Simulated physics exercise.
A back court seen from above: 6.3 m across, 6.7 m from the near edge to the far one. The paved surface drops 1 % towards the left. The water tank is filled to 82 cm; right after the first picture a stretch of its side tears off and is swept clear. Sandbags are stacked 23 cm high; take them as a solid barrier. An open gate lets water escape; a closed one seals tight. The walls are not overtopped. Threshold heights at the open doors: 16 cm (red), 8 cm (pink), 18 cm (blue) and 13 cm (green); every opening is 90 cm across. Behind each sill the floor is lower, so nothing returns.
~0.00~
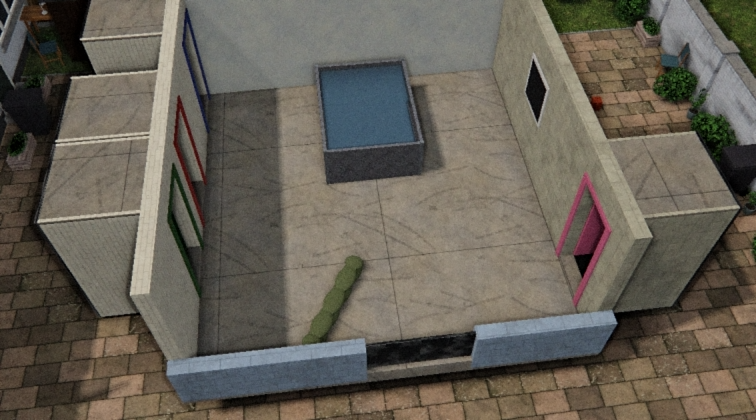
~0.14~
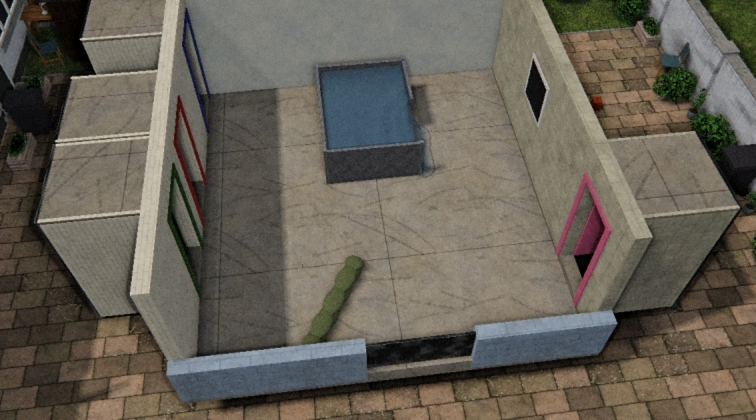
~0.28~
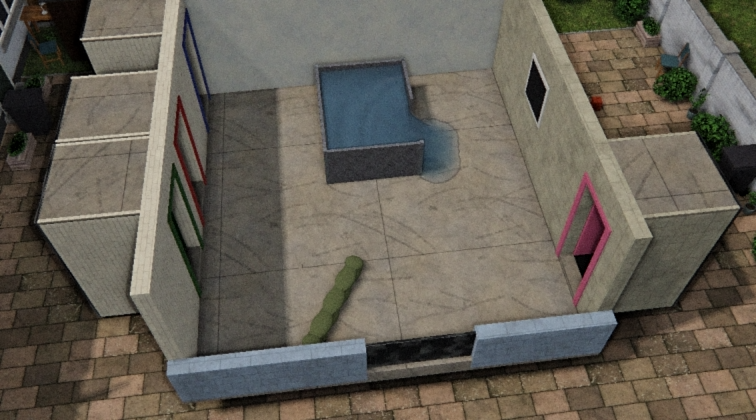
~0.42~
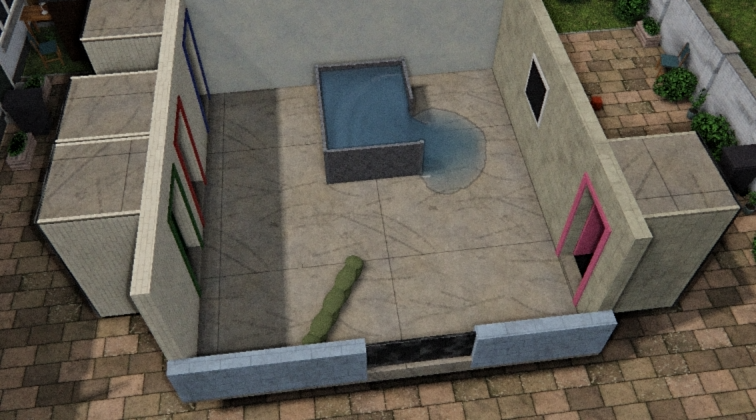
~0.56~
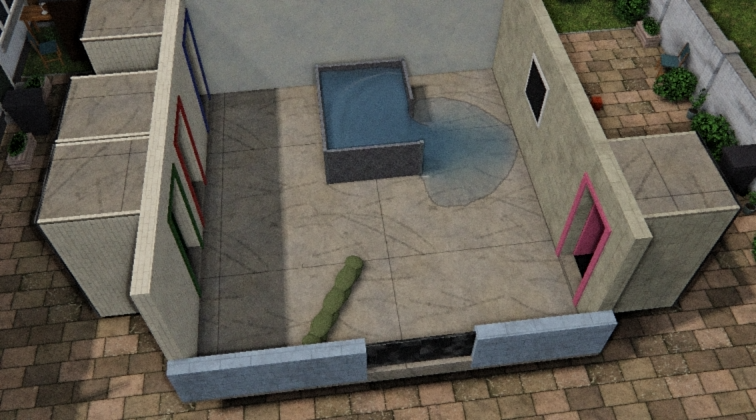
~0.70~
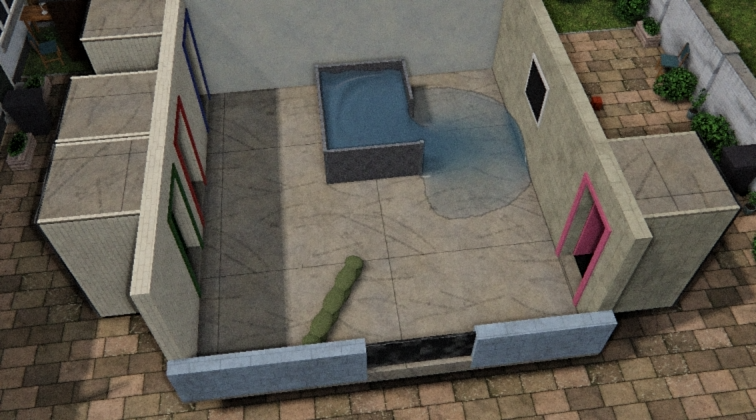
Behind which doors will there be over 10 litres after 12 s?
The water let in: At the red door it does not reach the limit; at the pink door it passes the limit; at the blue door it stays under the limit; at the green door it does not reach the limit.
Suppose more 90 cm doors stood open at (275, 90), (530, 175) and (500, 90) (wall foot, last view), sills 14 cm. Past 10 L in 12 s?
In turn: Not over, past it, past it.
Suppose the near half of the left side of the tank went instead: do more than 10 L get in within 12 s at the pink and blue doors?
Against that limit: Pink below, blue above.
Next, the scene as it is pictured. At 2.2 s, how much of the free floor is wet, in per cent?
Near 30 per cent is wet.
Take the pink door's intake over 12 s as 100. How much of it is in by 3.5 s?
About 10 per cent.
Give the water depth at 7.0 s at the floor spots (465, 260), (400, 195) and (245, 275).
Roughly 3, 3 and 2 cm, in turn.
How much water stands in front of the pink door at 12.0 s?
Roughly 8.0 cm deep.
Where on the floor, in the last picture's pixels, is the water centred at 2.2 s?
Around (431, 149).
After 1.4 s water covers 20 % of the floor and is deepest (48 cm) near (519, 150); red door not reached, pink door not reached, blue door not reached, green door not reached.
After 2.2 s water covers 30 % of the floor and is deepest (44 cm) near (584, 333); red door not reached, pink door 12 cm at the sill, 1 L in, blue door not reached, green door not reached.
After 3.5 s water covers 45 % of the floor and is deepest (31 cm) near (493, 74); red door not reached, pink door 9 cm at the sill, 7 L in, blue door not reached, green door not reached.
After 7.0 s water covers 85 % of the floor and is deepest (22 cm) near (344, 361); red door 4 cm at the sill, 0 L in, pink door 10 cm at the sill, 39 L in, blue door 13 cm at the sill, 4 L in, green door 5 cm at the sill, 0 L in.
After 12.0 s water covers 95 % of the floor and is deepest (14 cm) near (197, 379); red door 10 cm at the sill, 0 L in, pink door 8 cm at the sill, 59 L in, blue door 7 cm at the sill, 4 L in, green door 10 cm at the sill, 0 L in.
